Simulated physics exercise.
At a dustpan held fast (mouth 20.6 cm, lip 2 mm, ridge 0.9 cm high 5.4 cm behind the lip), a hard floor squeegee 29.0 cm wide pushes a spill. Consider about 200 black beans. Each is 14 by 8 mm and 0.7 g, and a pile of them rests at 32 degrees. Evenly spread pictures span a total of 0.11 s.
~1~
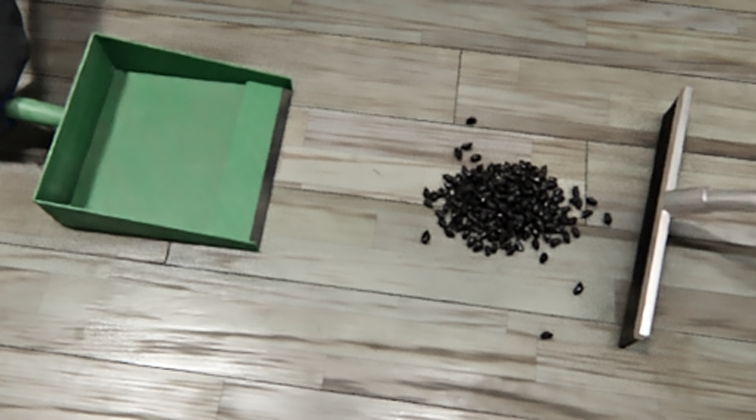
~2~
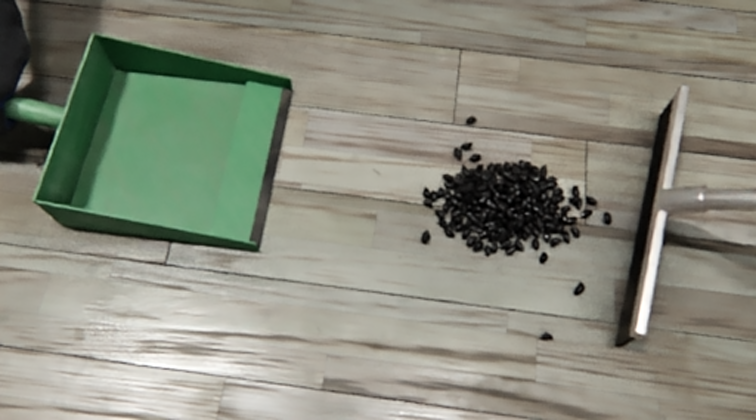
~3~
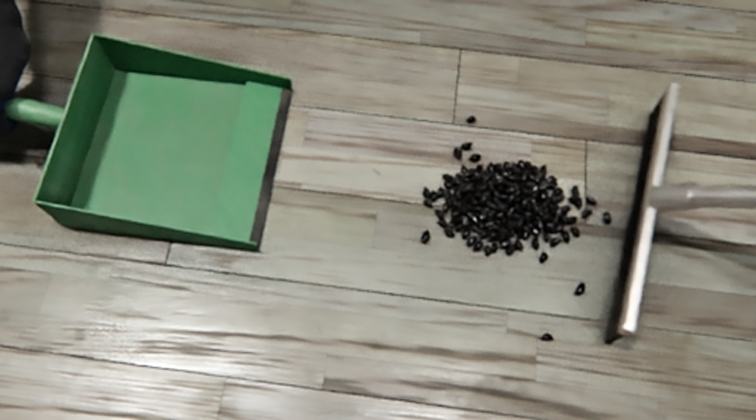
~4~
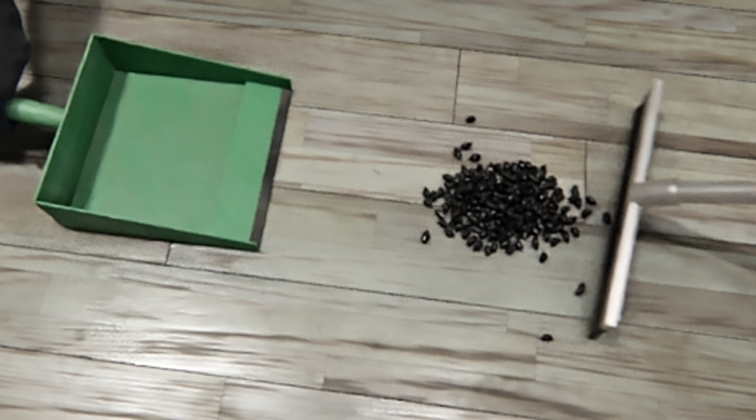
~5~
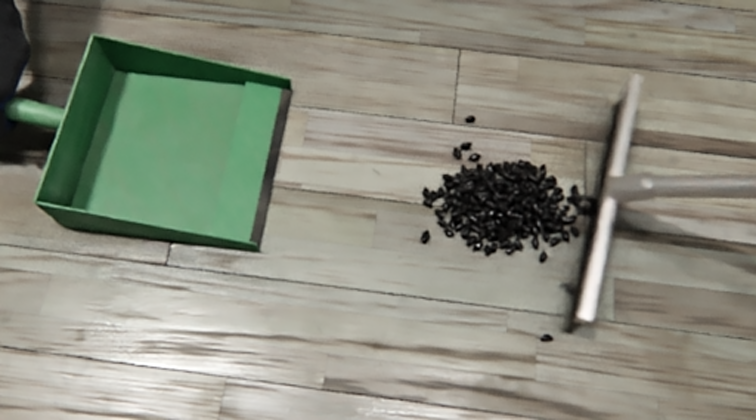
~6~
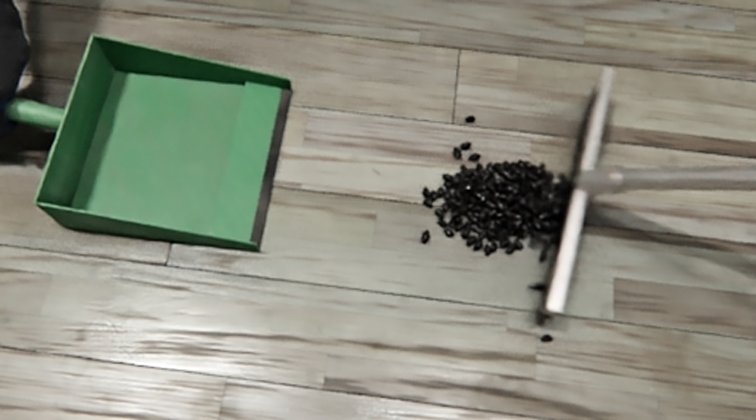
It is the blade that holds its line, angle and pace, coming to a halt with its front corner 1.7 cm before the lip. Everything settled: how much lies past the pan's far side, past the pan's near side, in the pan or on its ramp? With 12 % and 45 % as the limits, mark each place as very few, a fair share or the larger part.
My call: Far side: A fair share; near side: Very few; pan: The larger part.
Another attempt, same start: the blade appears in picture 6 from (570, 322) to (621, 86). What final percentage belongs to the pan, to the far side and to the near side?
Pan 50; far 15; near 5.
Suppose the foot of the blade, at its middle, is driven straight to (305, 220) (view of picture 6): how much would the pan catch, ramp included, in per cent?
I'd expect around 55 per cent.
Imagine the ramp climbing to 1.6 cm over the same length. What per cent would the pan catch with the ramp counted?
55 per cent.
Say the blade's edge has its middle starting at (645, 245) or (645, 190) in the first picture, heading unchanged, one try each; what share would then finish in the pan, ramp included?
Roughly 55 % and 55 %.
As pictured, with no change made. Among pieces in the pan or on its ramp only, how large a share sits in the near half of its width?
40 per cent.
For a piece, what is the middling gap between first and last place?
It comes to some 36 cm.
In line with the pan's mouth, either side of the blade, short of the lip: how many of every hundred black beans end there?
That comes to near 15 percent.
Then, 0.13 s after the last picture, middle of the blade 17 cm from the lip; 0 % over the lip, far side 5 %, near side 0 %.
Then, 0.21 s after the last picture, middle of the blade 7 cm from the lip; 0 % over the lip, far side 15 %, near side 5 %.
Then, 0.42 s after the last picture, middle of the blade 4 cm from the lip; 60 % over the lip, far side 20 %, near side 5 %.
In the end, far side 20 %, near side 5 %, pan 60 %, in front of the lip or behind the blade 15 %.
